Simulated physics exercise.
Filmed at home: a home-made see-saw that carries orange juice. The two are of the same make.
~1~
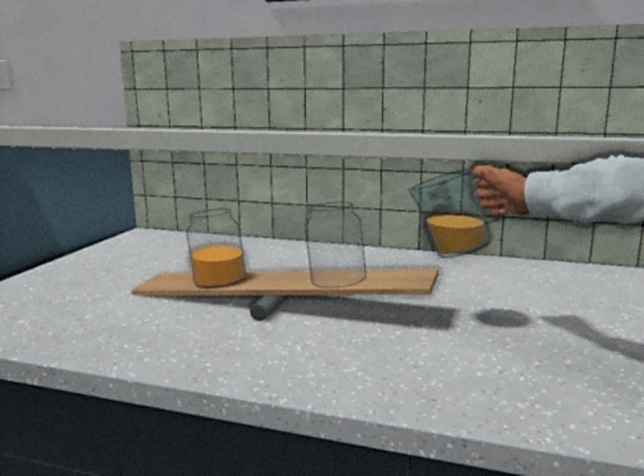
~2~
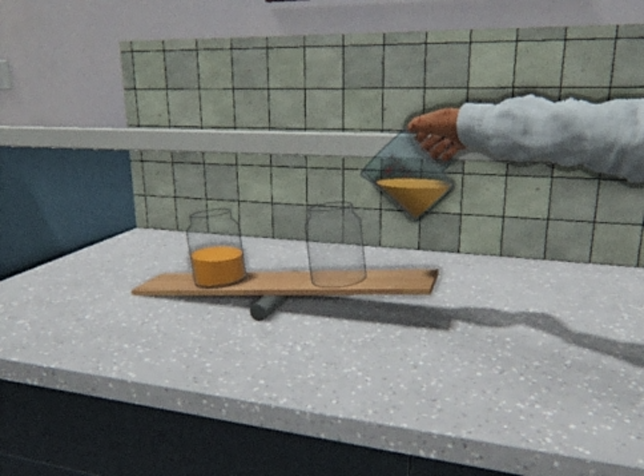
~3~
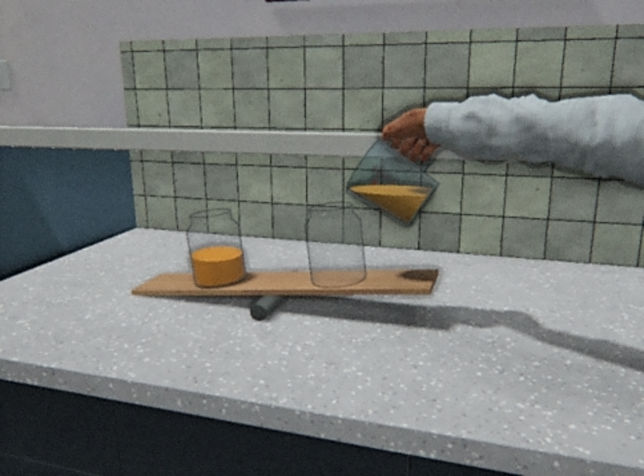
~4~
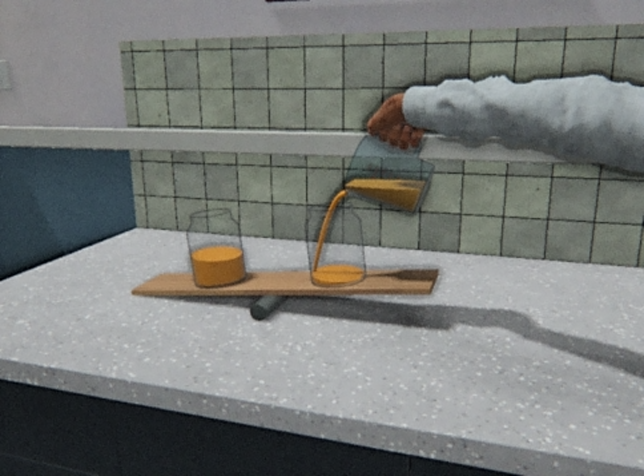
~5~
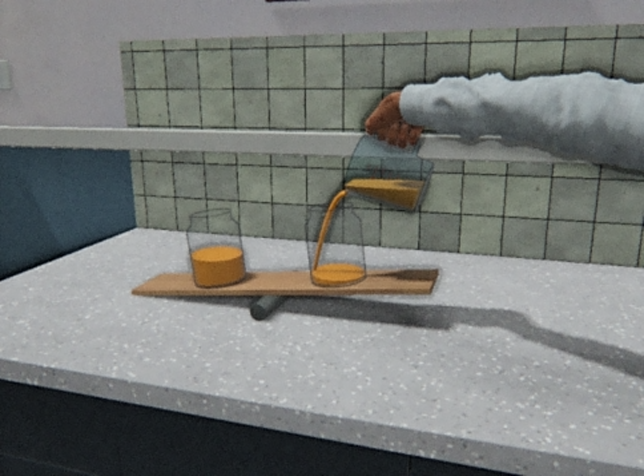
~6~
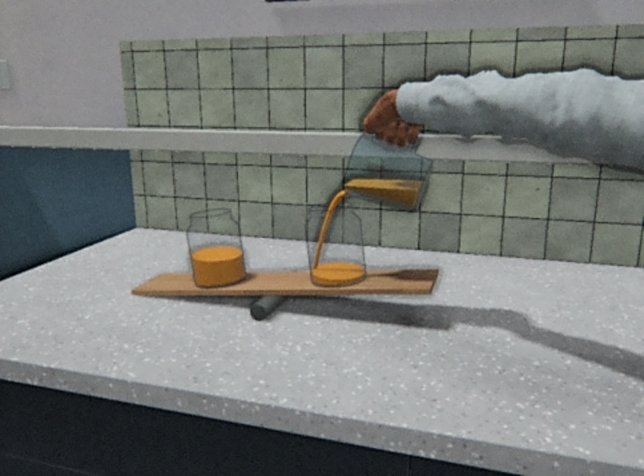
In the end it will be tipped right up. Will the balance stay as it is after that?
Yes, it stays.
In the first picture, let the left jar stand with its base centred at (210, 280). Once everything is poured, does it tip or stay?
Then it stays put.
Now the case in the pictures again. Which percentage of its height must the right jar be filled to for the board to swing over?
Estimated fill: Near 35 per cent.
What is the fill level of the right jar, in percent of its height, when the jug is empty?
About 25 per cent of its height.
Next, the right jar is nearly empty; the board leans as before.
After that, the right jar is about a quarter full; the board leans as before.
Finally, the right jar is about a quarter full; the board leans as before.
